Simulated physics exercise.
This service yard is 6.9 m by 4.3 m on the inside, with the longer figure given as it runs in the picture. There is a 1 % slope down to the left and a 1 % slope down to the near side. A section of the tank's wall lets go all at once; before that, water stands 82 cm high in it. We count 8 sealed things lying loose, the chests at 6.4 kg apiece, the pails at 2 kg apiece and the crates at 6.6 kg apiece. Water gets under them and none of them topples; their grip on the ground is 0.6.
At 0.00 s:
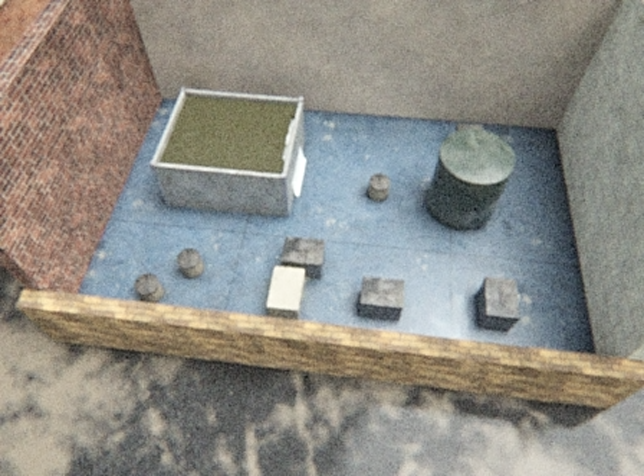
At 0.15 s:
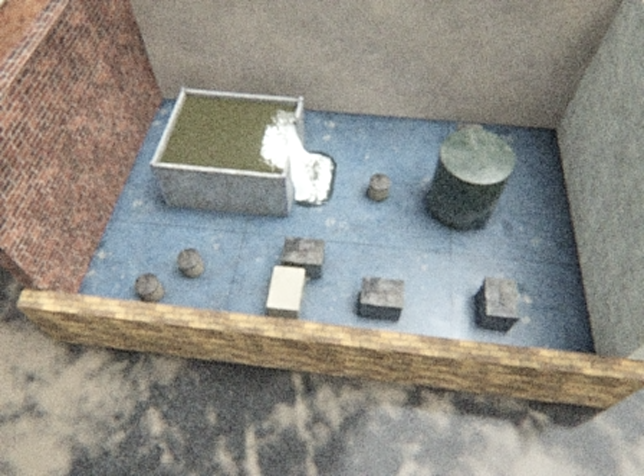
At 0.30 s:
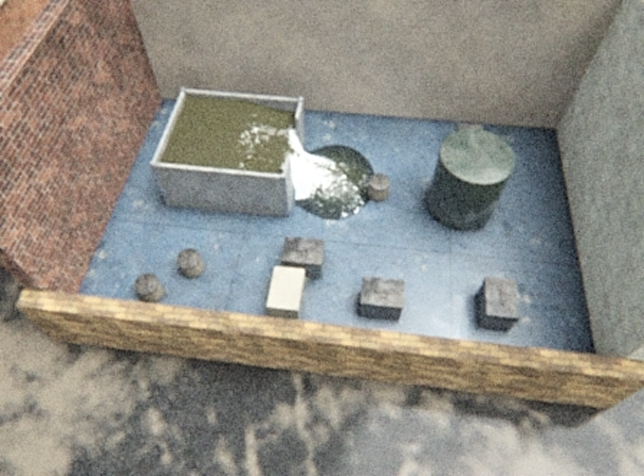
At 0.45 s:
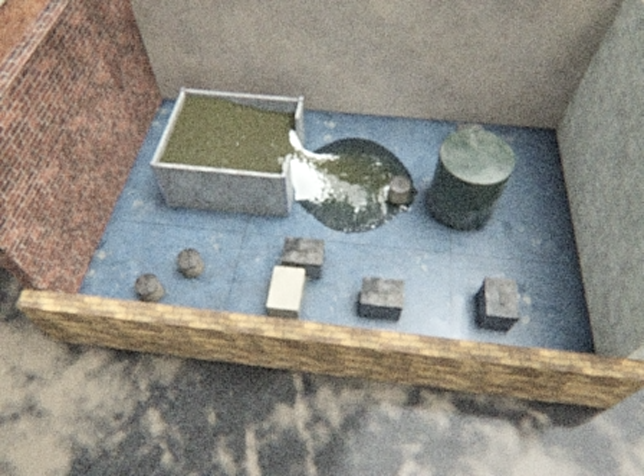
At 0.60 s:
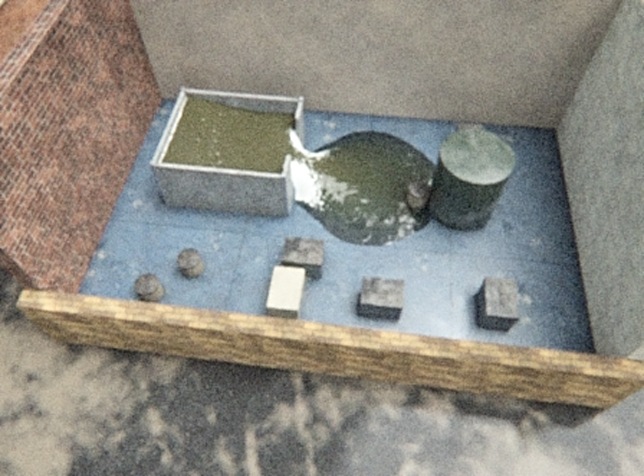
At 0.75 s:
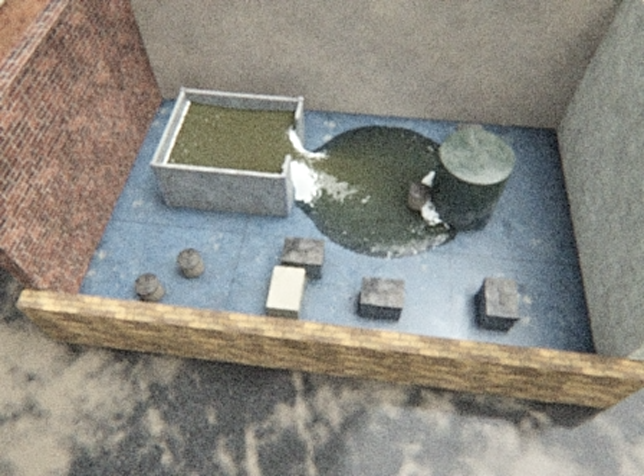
Murky water bursts through the right side of a raised rectangular tank and spreads rightward across the blue floor, pushing one small container toward a large green cylinder, while the other scattered containers and blocks stay in place.
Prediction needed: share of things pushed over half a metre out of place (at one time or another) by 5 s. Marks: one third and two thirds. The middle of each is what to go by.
By the time shown, one third up to two thirds will have gone that far.
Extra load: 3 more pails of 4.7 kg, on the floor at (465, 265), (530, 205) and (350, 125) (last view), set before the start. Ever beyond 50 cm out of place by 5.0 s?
Beyond it, beyond it, within it.
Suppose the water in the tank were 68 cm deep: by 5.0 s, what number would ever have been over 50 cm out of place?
In that case 4 of them.
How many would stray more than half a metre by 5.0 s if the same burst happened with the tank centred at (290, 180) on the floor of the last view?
That would give 5.
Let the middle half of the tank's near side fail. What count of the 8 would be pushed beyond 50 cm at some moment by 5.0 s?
So the tally would be 6.
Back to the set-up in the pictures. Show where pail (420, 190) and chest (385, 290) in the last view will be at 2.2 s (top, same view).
First one near (581, 317), second near (377, 321).
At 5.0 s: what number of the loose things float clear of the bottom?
It comes to 4 of them.
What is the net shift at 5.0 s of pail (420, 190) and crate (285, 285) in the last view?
200 cm, then 60 cm.
After 1.1 s 1 of 8 are over 50 cm from their spots; 1 afloat.
After 2.2 s 3 of 8 are over 50 cm from their spots; 3 afloat.
After 3.5 s 3 of 8 are over 50 cm from their spots; 4 afloat.
After 5.0 s 5 of 8 are over 50 cm from their spots, and 5 have been at some point; 4 afloat.
